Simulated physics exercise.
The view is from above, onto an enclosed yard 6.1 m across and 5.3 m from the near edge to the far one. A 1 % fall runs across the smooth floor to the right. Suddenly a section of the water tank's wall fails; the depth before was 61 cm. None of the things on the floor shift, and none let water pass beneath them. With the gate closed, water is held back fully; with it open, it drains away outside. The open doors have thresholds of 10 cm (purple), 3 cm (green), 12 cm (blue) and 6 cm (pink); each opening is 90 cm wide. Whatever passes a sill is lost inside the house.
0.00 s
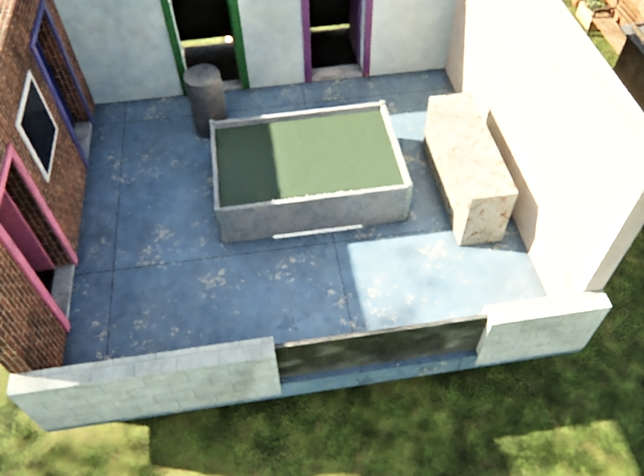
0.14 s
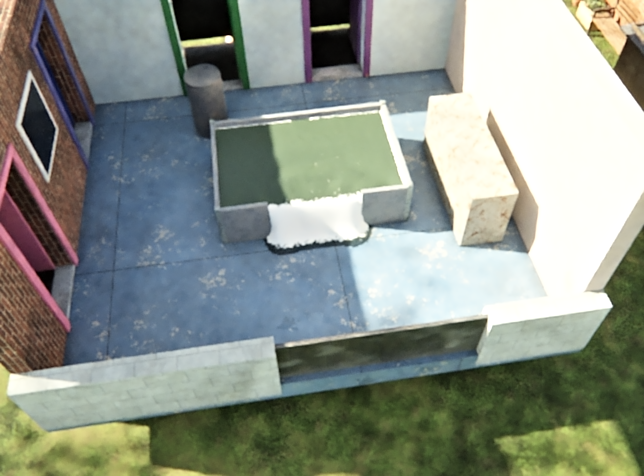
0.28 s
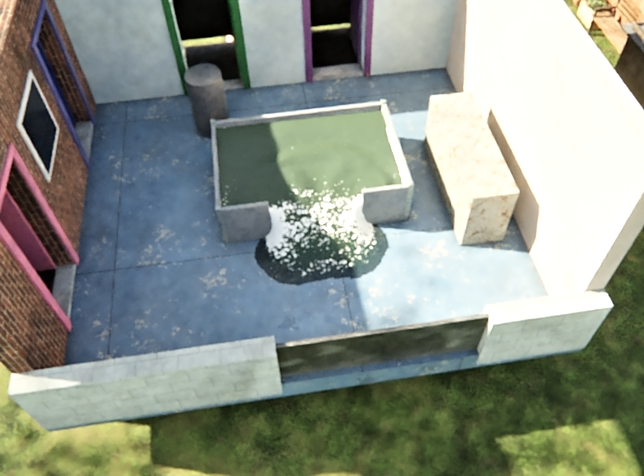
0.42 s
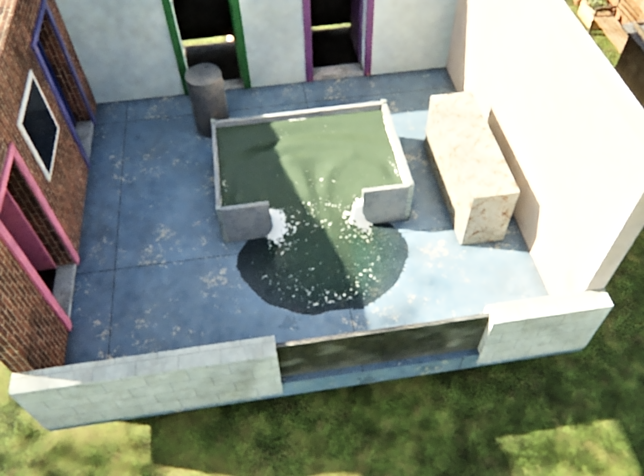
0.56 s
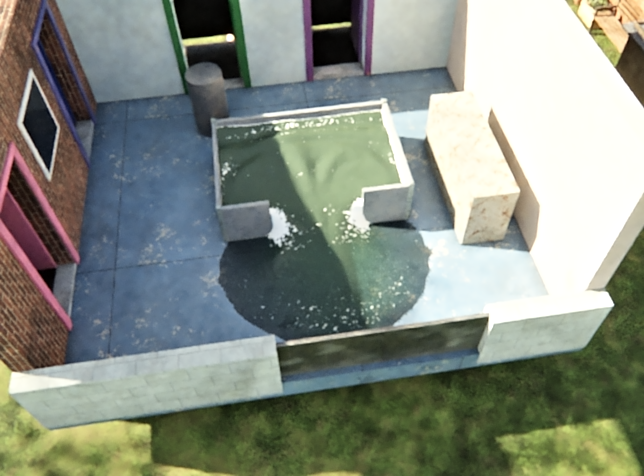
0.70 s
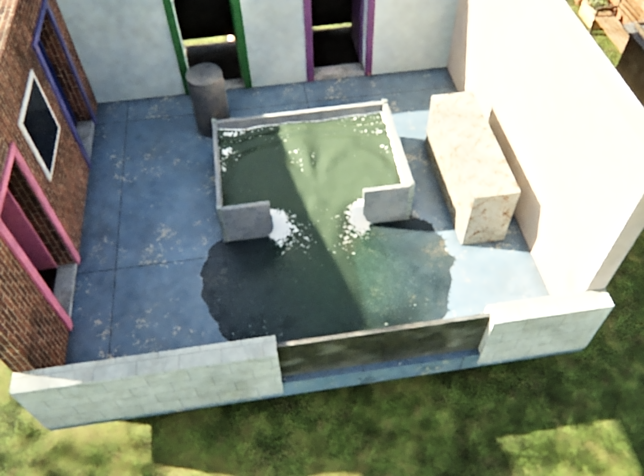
A gray-walled tank of green water breaks open in front and water spreads across the blue floor.
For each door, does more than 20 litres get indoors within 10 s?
As I see it, purple door: Falls short; green door: Tops the amount; blue door: Falls short; pink door: Tops the amount.
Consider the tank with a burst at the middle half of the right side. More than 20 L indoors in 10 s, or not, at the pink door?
Then the pink door ends up within bounds.
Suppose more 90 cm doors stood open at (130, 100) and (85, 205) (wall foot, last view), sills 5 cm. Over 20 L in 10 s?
In that order: Above, below.
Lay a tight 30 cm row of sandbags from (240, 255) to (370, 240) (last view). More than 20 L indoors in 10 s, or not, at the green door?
Green: Within it.
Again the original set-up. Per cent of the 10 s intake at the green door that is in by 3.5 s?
I'd put it at about 0 per cent by that point.
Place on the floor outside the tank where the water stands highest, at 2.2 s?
In the final picture, near (553, 326).
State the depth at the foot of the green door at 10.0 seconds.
Around 8.5 cm there.
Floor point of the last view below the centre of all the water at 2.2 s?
I'd put it close to (322, 241).
After 1.4 s water covers 25 % of the floor and is deepest (40 cm) near (353, 354); purple door not reached, green door not reached, blue door not reached, pink door not reached.
After 2.2 s water covers 30 % of the floor and is deepest (41 cm) near (553, 326); purple door not reached, green door not reached, blue door not reached, pink door not reached.
After 3.5 s water covers 50 % of the floor and is deepest (29 cm) near (518, 246); purple door not reached, green door not reached, blue door not reached, pink door 13 cm at the sill, 15 L in.
After 6.0 s water covers 90 % of the floor and is deepest (18 cm) near (542, 301); purple door 4 cm at the sill, 0 L in, green door 6 cm at the sill, 2 L in, blue door 3 cm at the sill, 0 L in, pink door 9 cm at the sill, 51 L in.
After 10.0 s water covers 100 % of the floor and is deepest (12 cm) near (454, 102); purple door 10 cm at the sill, 1 L in, green door 8 cm at the sill, 44 L in, blue door 10 cm at the sill, 0 L in, pink door 7 cm at the sill, 75 L in.
